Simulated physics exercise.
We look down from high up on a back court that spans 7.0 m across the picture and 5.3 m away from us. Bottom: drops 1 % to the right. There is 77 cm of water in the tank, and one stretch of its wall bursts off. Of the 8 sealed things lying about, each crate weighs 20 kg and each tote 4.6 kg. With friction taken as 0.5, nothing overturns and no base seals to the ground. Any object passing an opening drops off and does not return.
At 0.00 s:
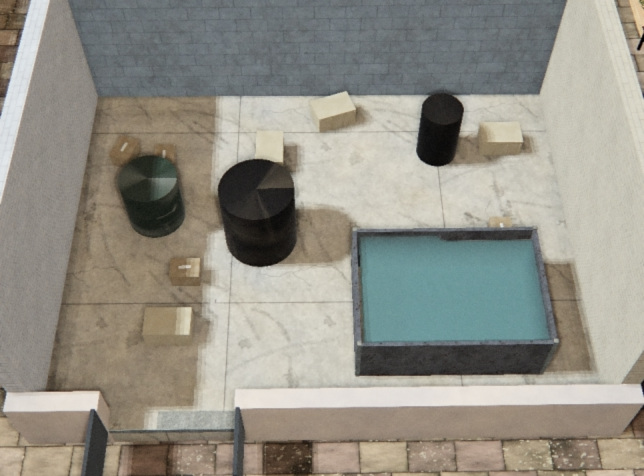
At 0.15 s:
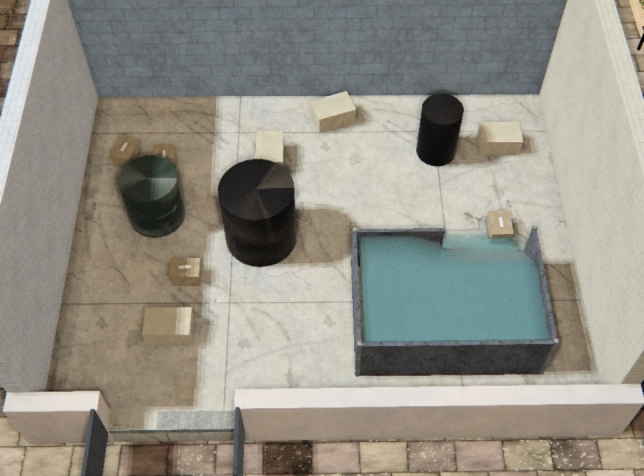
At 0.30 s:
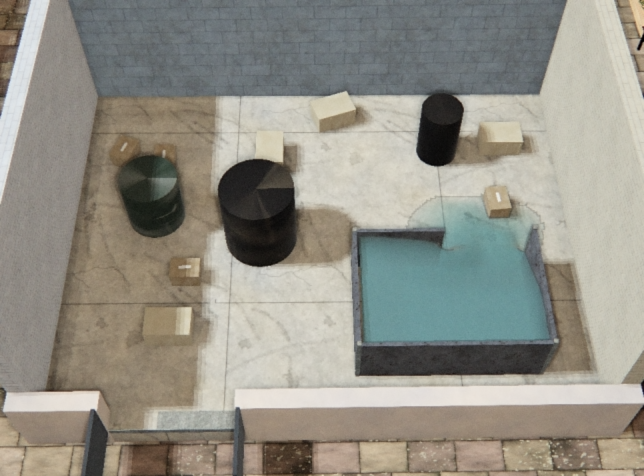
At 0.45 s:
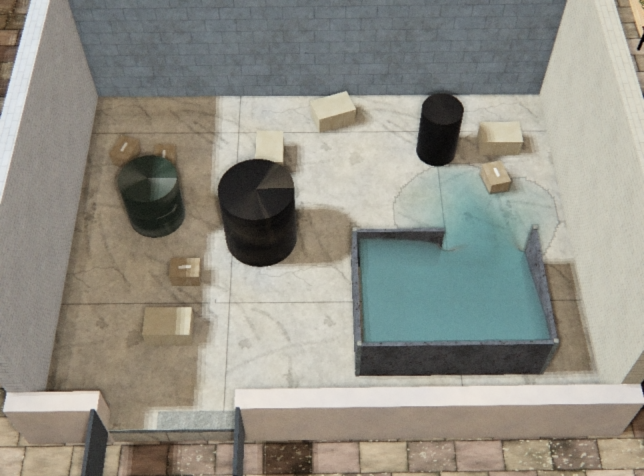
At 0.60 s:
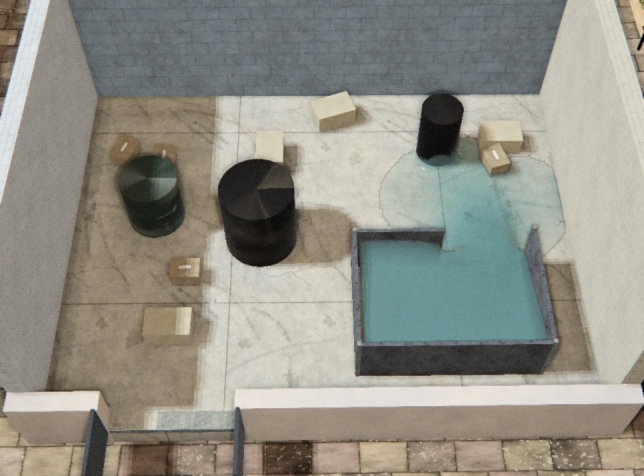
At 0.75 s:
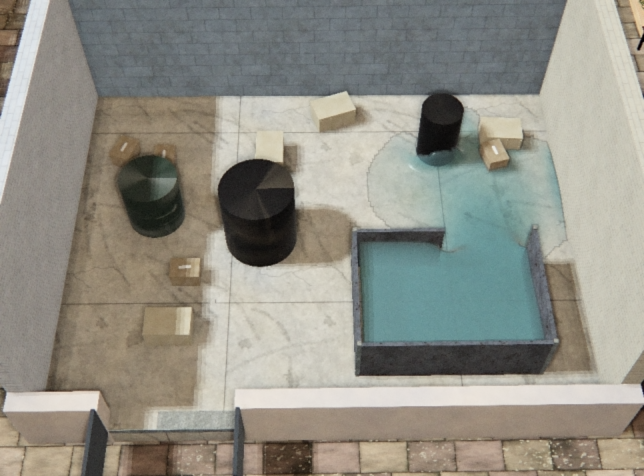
In a walled court, water bursts from a tank's back wall and pushes a small box away.
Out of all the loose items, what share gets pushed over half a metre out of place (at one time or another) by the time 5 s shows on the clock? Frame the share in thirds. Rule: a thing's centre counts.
A high fraction is pushed that far, two thirds or more of them.
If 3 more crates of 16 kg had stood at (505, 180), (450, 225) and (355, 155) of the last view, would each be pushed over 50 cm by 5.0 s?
In the order asked: Farther than that, farther than that, farther than that.
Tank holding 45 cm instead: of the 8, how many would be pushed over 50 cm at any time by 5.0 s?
In that case the number is 3.
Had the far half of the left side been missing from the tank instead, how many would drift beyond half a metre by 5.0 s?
Then it comes to 3.
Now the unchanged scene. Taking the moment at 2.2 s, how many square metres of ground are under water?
Flooded: Near 16 m2.
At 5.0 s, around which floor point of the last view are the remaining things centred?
Averaged position, last view: Near pixel (182, 220).
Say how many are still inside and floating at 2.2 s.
The count is 2.
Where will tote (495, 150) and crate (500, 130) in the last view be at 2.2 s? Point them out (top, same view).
First near (525, 103), second near (467, 78).
After 1.1 s 2 of 8 are over 50 cm from their spots; 1 afloat.
After 2.2 s 2 of 8 are over 50 cm from their spots; 2 afloat.
After 3.5 s 4 of 8 are over 50 cm from their spots; 3 afloat.
After 5.0 s 6 of 8 are over 50 cm from their spots, and 7 have been at some point; 4 afloat.
